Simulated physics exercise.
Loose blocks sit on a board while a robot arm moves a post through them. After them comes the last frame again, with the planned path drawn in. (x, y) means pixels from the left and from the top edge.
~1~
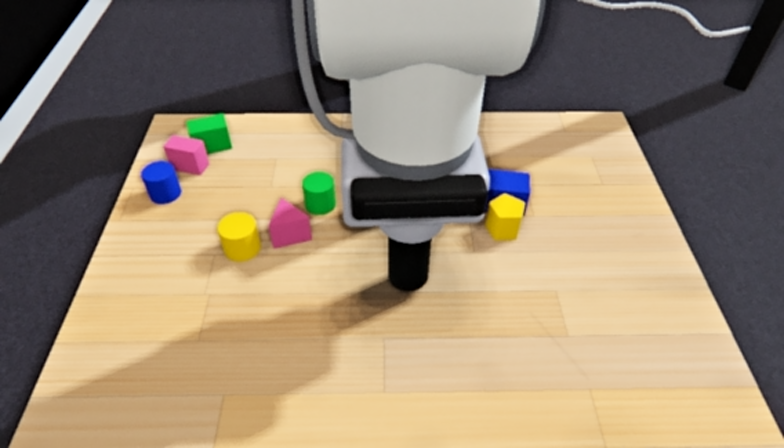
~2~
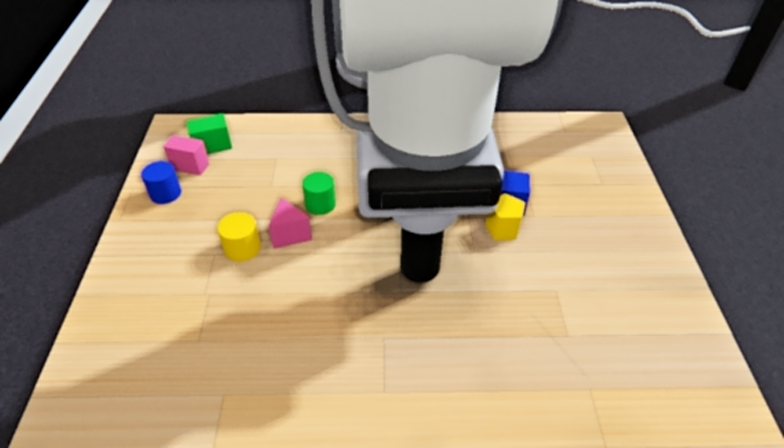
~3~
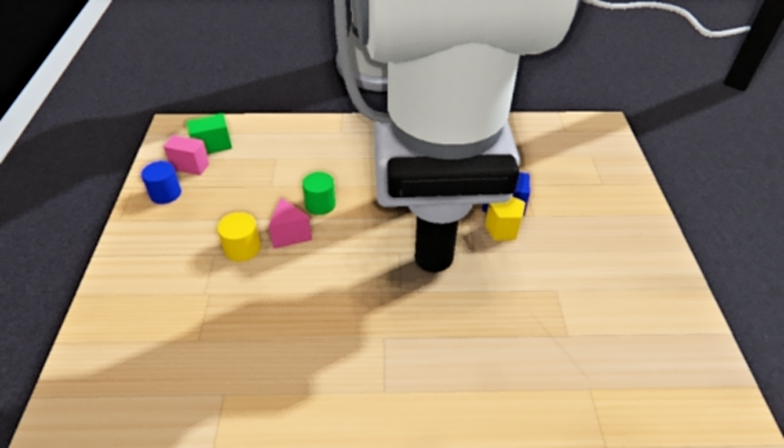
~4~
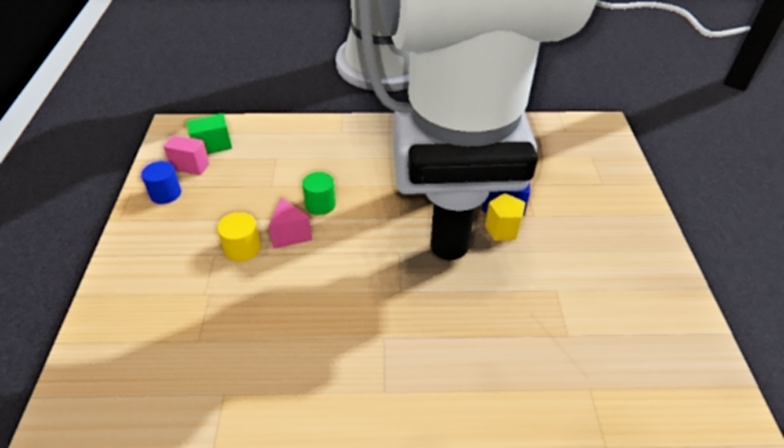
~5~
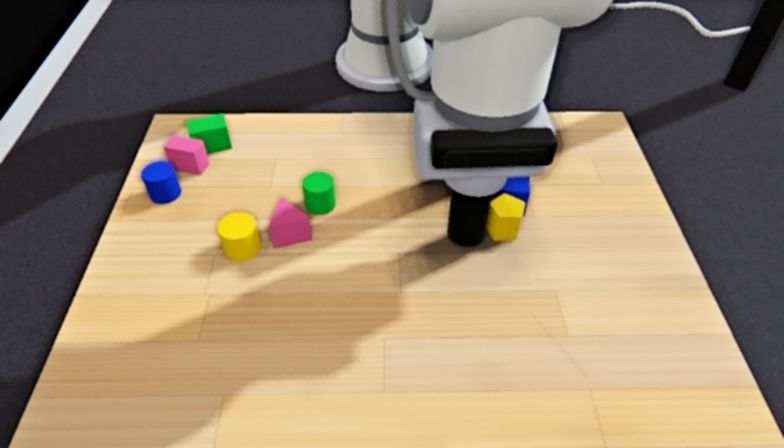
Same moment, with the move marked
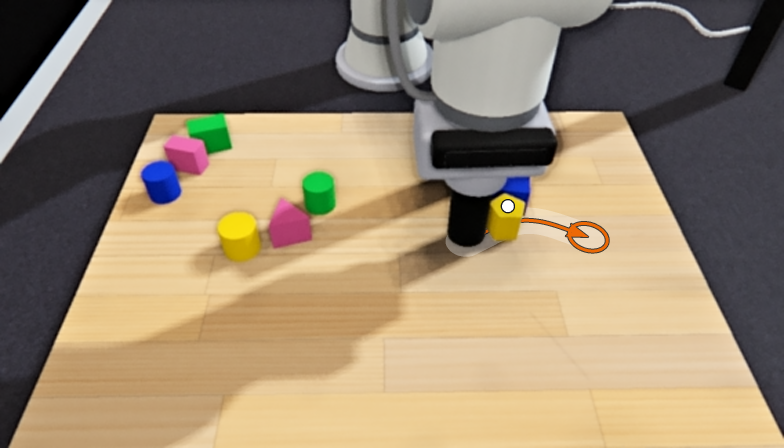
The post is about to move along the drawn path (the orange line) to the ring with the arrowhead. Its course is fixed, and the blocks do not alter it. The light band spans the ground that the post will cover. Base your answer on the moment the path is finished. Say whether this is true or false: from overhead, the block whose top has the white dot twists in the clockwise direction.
False - the claim does not hold.
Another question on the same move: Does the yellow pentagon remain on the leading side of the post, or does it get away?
I predict the post has moved past it.
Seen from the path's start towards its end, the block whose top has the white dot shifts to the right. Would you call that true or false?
My answer: False.
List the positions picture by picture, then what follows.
In the first frame, post tip at (408, 276); block tops, yellow pentagon at (508, 206); blue oblong at (508, 180).
In the second frame, post at (420, 268); blocks unchanged.
In the third frame, post at (434, 258); blocks unchanged.
In the fourth frame, post at (449, 246); blocks unchanged.
In the fifth frame, post at (466, 233); yellow pentagon at (508, 206); blue oblong at (508, 180).
Path on the board, from (464, 242) via (501, 225) and (544, 222), ending at (588, 237); the dot is on the yellow pentagon.
One third of the way, post at (503, 216); yellow pentagon at (539, 197), turned 15° clockwise; blue oblong at (511, 177), turned 15° anticlockwise.
Two thirds of the way, post at (547, 213); yellow pentagon at (579, 190); blue oblong at (512, 175), turned 15° anticlockwise.
At the end, post at (592, 228); yellow pentagon at (604, 190), turned 75° anticlockwise; blue oblong at (512, 175), turned 15° anticlockwise.
